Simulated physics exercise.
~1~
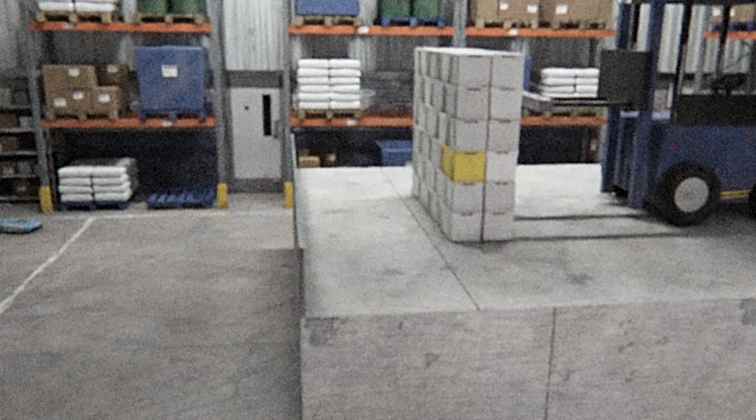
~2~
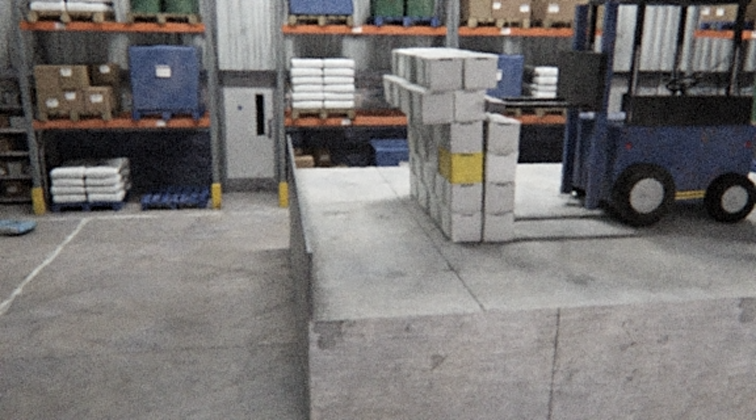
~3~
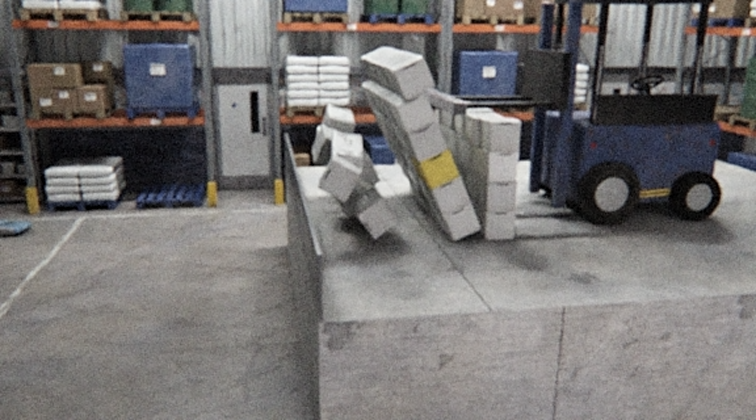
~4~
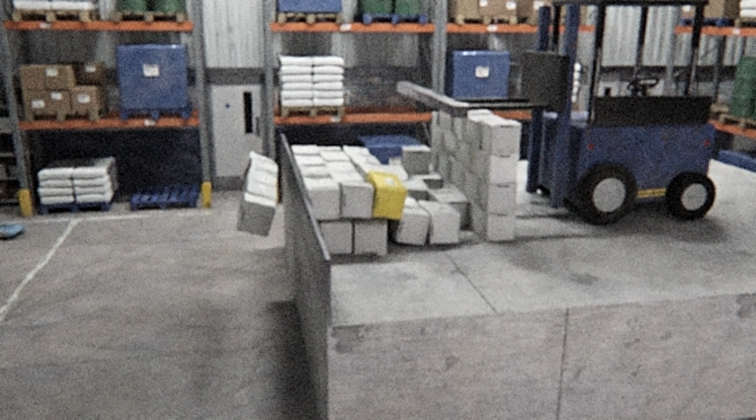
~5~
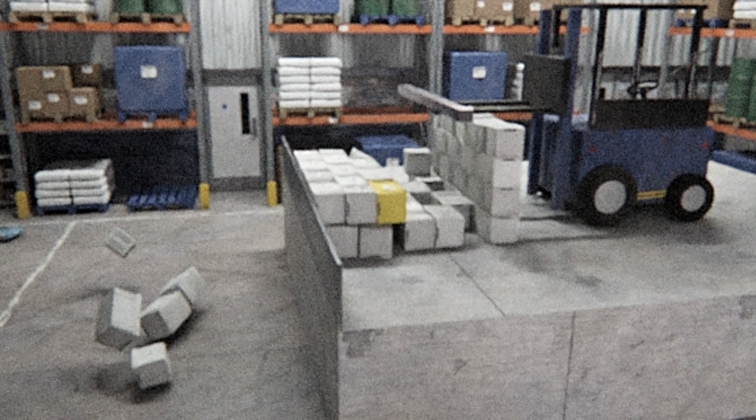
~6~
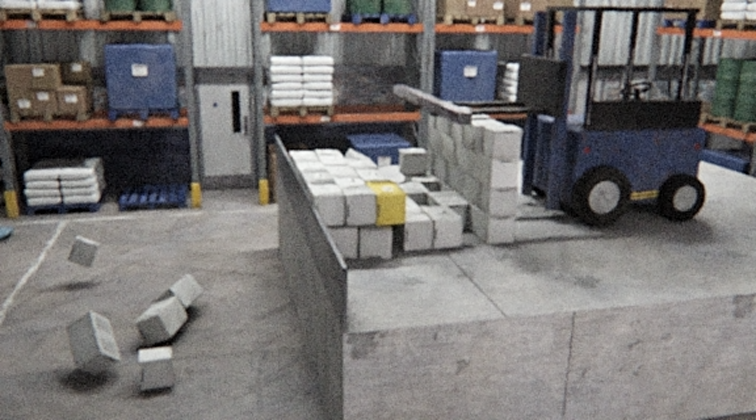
A blue forklift's beam topples part of a pale block stack, spilling some over the edge.
